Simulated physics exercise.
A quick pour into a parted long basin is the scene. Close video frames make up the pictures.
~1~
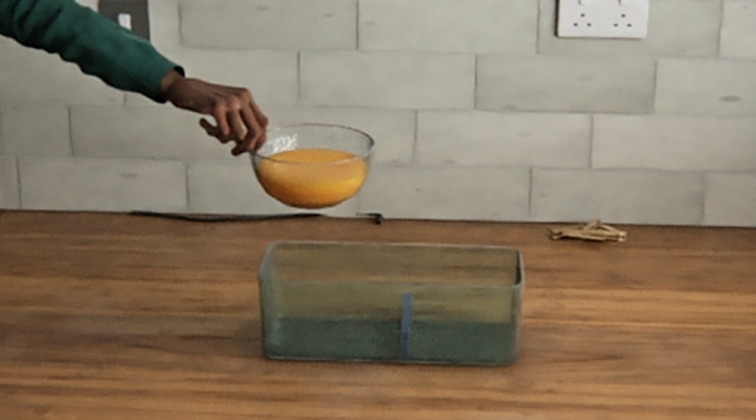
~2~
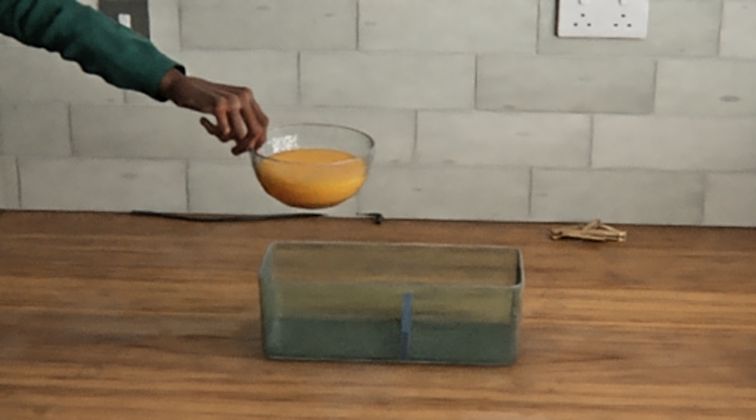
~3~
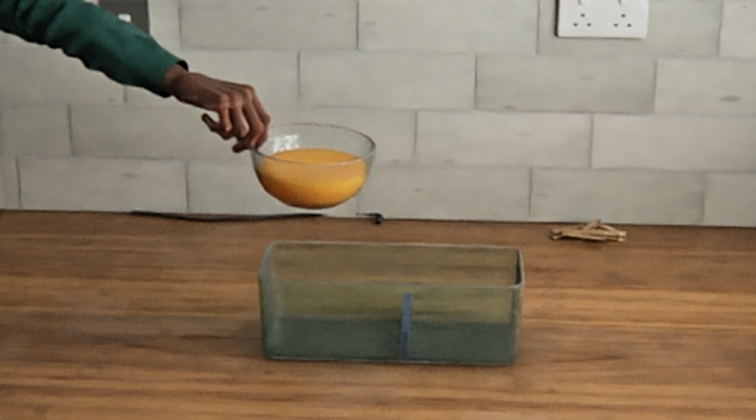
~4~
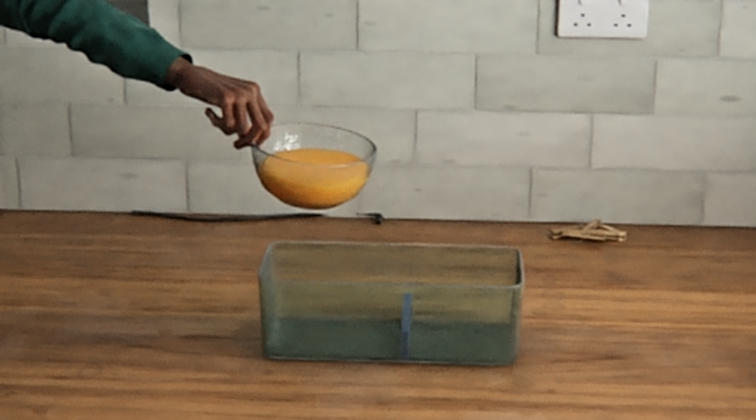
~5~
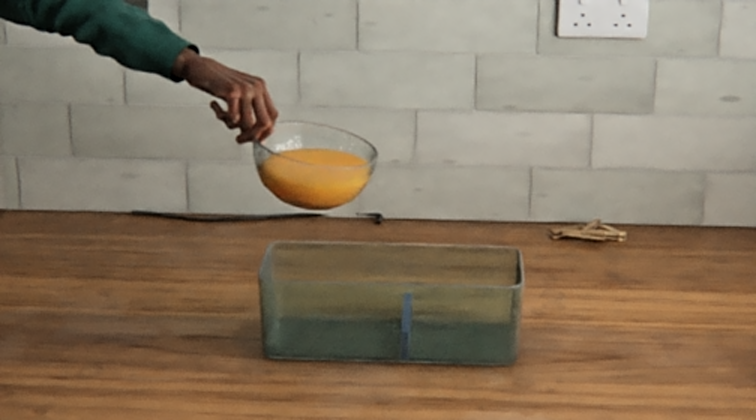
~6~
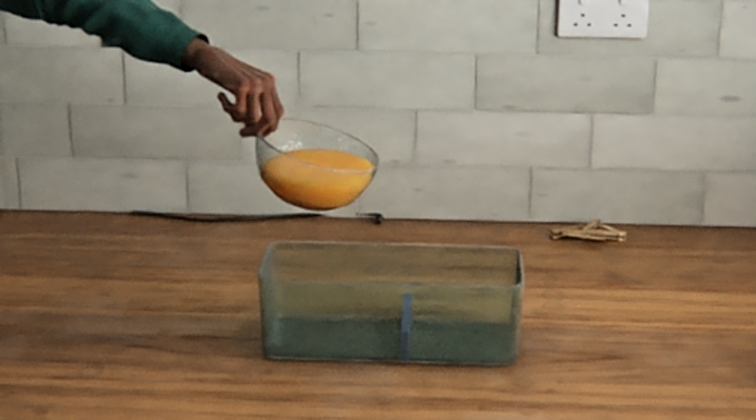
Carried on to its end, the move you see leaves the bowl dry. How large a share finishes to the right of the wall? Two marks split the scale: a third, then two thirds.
The share right of the wall ends up within a third to two thirds.
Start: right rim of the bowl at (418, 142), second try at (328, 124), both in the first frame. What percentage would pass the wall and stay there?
First try: About 90 %; second try: About 5 %.
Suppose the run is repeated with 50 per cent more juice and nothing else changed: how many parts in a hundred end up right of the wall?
About 65 in a hundred.
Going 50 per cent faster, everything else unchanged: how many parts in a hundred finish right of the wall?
Some 45 per cent.
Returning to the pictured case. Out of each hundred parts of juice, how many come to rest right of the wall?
55 % or thereabouts.
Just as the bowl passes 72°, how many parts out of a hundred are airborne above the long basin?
I'd put it near 30 per cent.
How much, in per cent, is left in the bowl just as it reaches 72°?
40 %.
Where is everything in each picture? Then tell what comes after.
In the first frame, tilt 0°; pouring edge (374, 146); surface from (256, 163) to (368, 165); the long basin's rim runs from (264, 261) to (521, 268); the wall's top is at (407, 312).
In the second frame, tilt 1°; pouring edge (374, 147); surface from (257, 163) to (368, 166).
In the third frame, tilt 3°; pouring edge (375, 149); surface from (258, 162) to (368, 167).
In the fourth frame, tilt 6°; pouring edge (376, 153); surface from (259, 163) to (370, 167).
In the fifth frame, tilt 11°; pouring edge (377, 158); surface from (260, 163) to (371, 167).
In the sixth frame, tilt 16°; pouring edge (378, 164); surface from (262, 164) to (374, 167).
A moment on, the bowl is tipped part way and 41 per cent is still to pour, 4 is left of the wall and 24 right of it.
Next, the bowl is tipped right over and 0 per cent is still to pour, 43 is left of the wall and 55 right of it.
Then the bowl is tipped right over and 0 per cent is still to pour, 44 is left of the wall and 56 right of it.
Later the bowl is tipped right over and 0 per cent is still to pour, 44 is left of the wall and 56 right of it.
Finally, 44 per cent lies left of the wall, 56 right of it and 0 outside.
